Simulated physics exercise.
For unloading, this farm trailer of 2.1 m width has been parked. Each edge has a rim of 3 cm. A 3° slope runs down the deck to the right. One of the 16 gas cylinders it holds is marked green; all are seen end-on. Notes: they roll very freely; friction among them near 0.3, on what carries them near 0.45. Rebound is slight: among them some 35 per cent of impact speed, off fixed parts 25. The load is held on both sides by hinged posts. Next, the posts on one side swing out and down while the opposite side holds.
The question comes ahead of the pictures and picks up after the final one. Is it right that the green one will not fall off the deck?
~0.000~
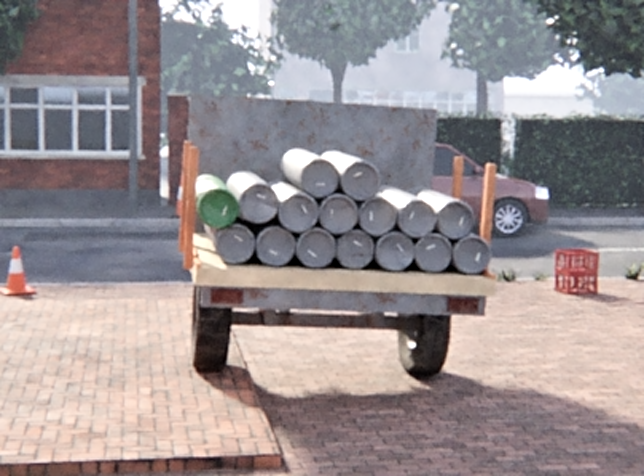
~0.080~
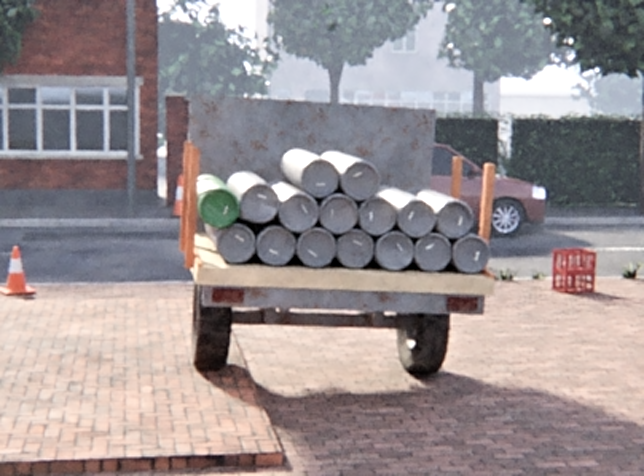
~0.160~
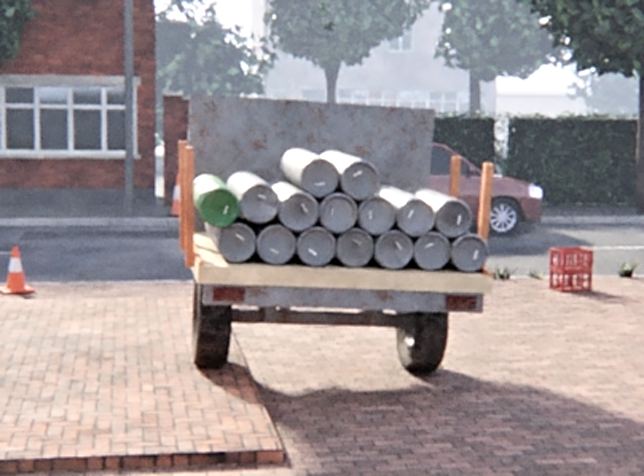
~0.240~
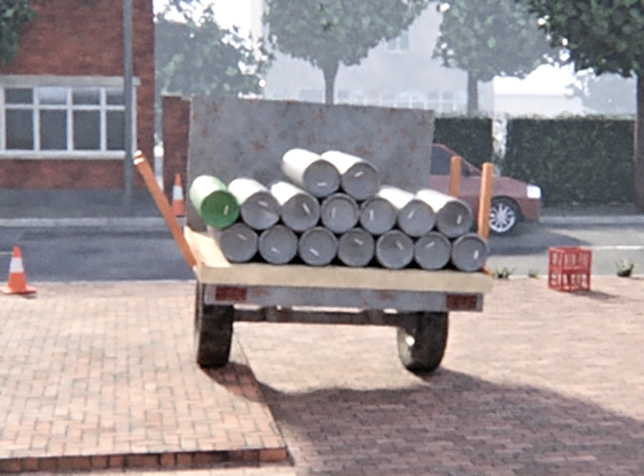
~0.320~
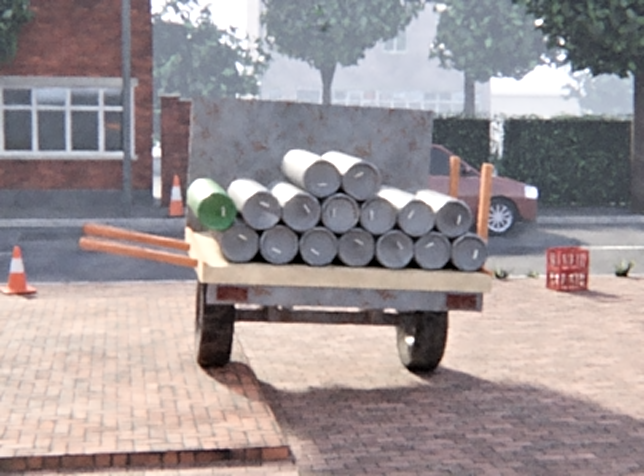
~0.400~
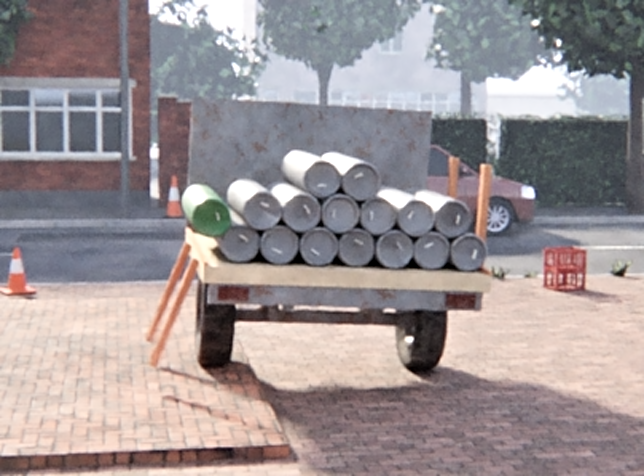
No - it exits.
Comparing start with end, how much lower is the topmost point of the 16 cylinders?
It sits roughly 0 cm lower at the end.
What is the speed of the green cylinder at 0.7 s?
Near 1.0 m/s.
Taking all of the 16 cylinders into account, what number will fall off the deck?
1 in all.
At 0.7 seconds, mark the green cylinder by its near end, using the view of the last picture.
Roughly at (179, 252).
After 0.7 s, green is dropping off the left side; 1 gone from the deck.
After 0.9 s, green is dropping off the left side; 1 gone from the deck.
At rest (4.1 s), green is down on the left; 1 gone from the deck.
